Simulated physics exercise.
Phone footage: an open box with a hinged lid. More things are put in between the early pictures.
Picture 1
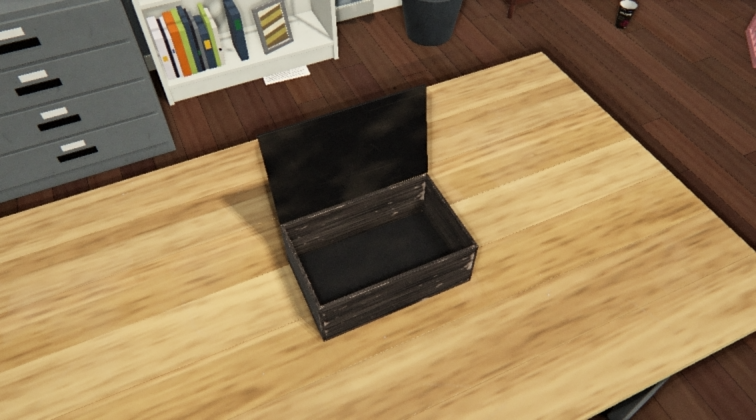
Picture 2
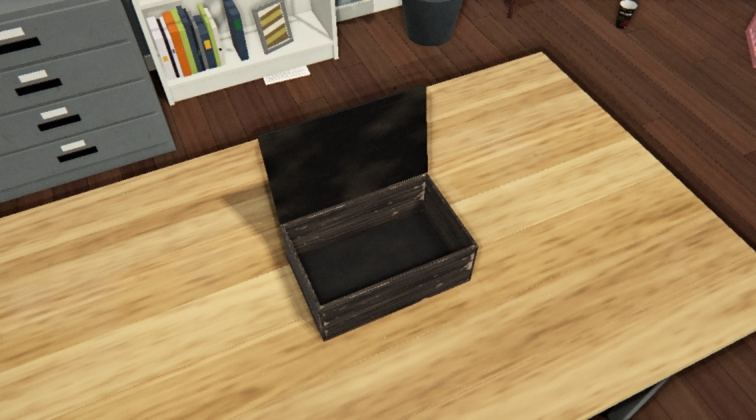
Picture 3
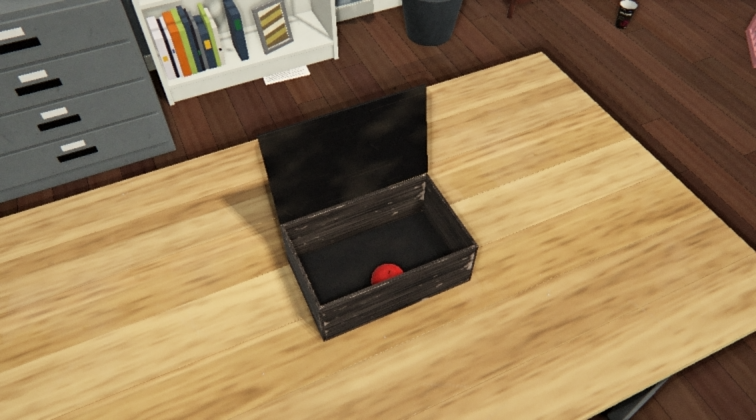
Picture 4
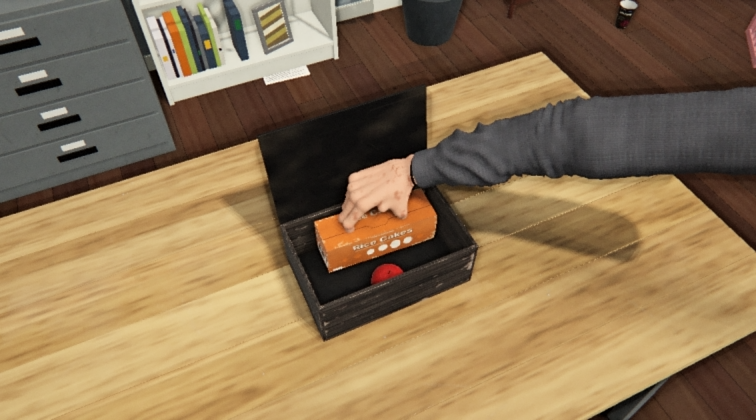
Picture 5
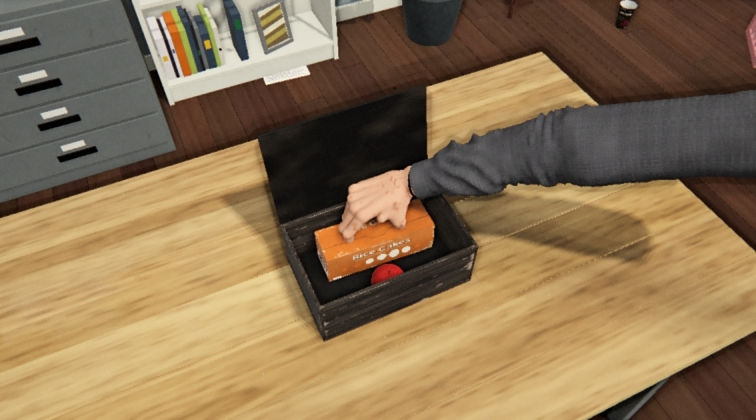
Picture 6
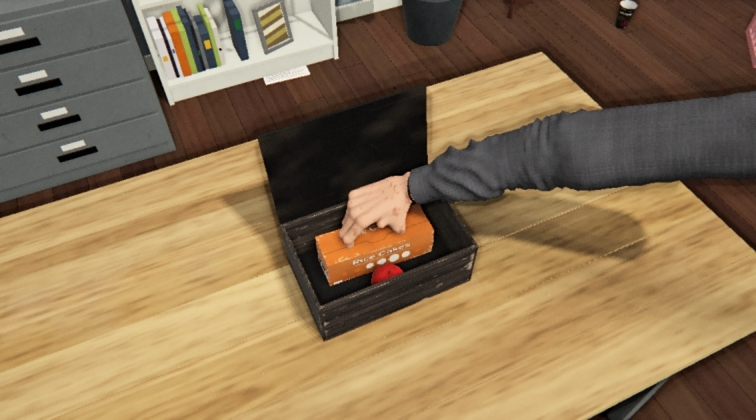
On a wooden table, a dark open box sat empty until a red round object appeared inside, then a hand reached in from the right and lowered an orange carton into it, still gripping it.
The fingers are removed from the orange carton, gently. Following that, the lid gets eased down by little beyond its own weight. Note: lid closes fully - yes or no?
Yes.
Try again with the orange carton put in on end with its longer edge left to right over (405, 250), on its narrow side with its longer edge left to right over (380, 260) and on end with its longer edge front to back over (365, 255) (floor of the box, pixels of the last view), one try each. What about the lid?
With the first placement it doesn't close, with the second it closes properly, and with the third it doesn't close.
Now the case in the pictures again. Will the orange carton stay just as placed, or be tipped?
Looking at the last picture, it is left as set.
Then, 1.20 s on from there, lid starting down.
Then, 1.60 s on from there, lid 57° above the rim.
Then, 1.90 s on from there, lid 29° above the rim.
Then, 2.10 s on from there, lid 6° above the rim.
In the end, lid shut; both unmoved. At the end, from the last picture's camera, orange carton near (375, 244).
